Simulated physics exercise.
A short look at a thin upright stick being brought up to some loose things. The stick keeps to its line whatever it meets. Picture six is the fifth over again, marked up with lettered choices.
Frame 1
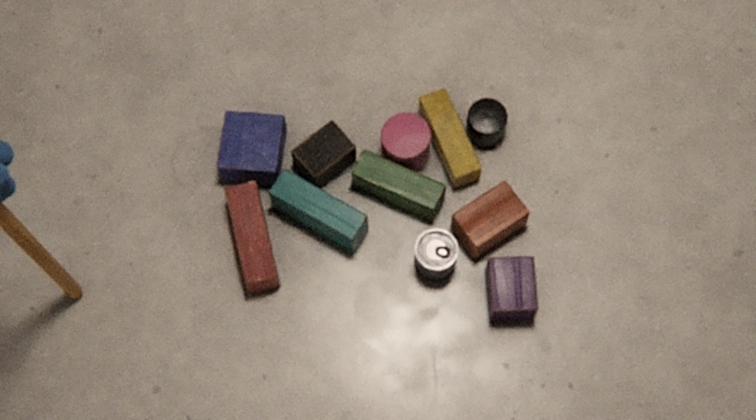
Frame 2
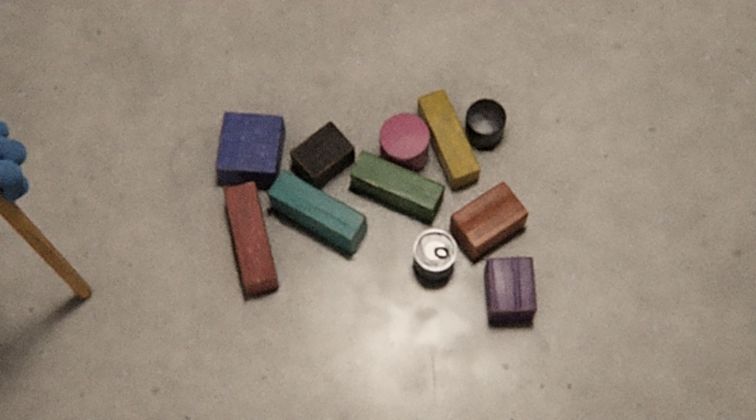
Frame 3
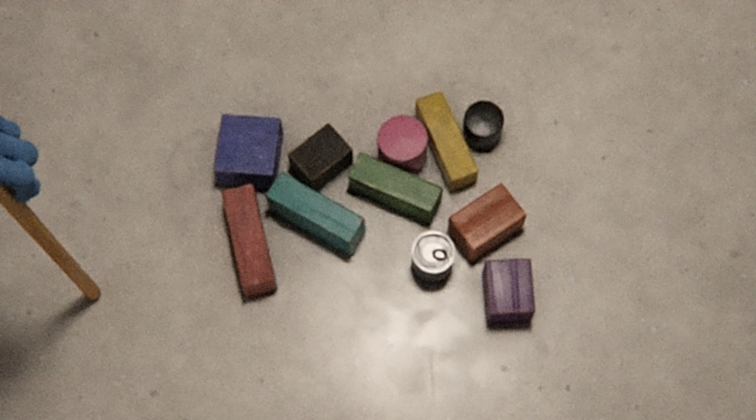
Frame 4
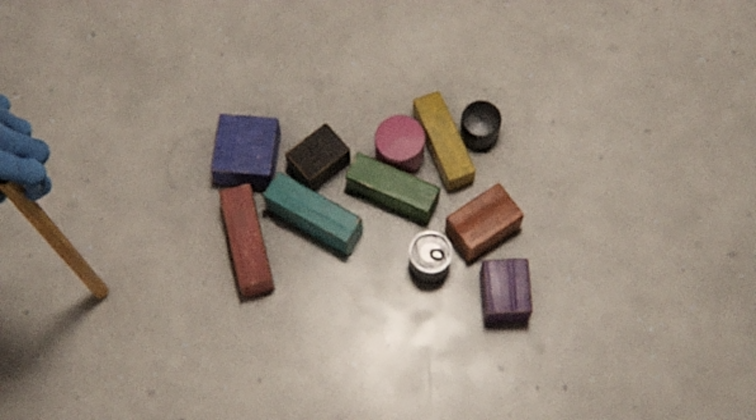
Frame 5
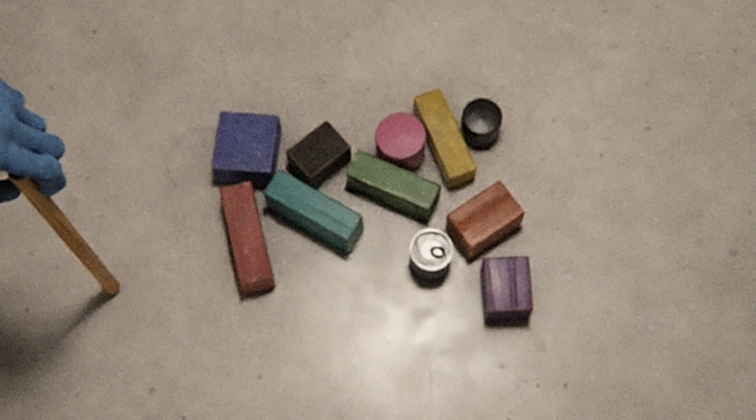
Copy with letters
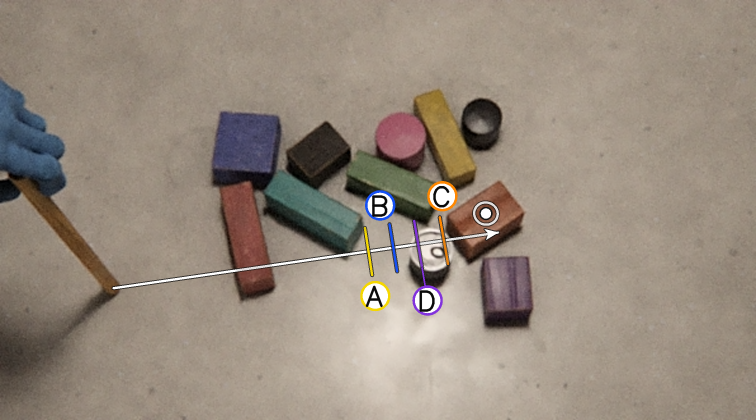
A blue-gloved hand holding a thin wooden stick edges in from the left beside a still cluster of coloured blocks and tins.
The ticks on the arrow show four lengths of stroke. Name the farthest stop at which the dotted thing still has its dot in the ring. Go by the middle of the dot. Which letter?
C is the last safe stop.
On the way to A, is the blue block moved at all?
By then, no.
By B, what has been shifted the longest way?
The red bar has gone farthest.
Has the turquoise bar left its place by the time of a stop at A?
Yes.
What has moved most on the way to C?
The red bar.
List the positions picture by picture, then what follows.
In the first picture, red bar (252, 237); turquoise bar (319, 211); purple block (512, 289).
In the second picture, purple block (510, 289); grey tin (435, 256).
In the third picture, blue block (249, 151); yellow bar (446, 141).
In the fourth picture, orange block (483, 222); green bar (392, 188).
In the fifth picture, black tin (481, 123); black block (319, 155); pink tin (401, 143).
On the marked copy, A at (368, 252); B at (393, 248); C at (444, 240); D at (418, 244); the arrow from (113, 288) to (498, 232); the white dot at (486, 213).
With C. Early on, foot of the stick (233, 272).
Further on, foot of the stick (351, 254); red bar (297, 227); turquoise bar (324, 195).
At the end, foot of the stick (444, 241); red bar (297, 227); turquoise bar (324, 195); the dot is still in its ring.
As for the rest, A keeps the dot in but is short; B keeps the dot in but is short; D keeps the dot in but is short.
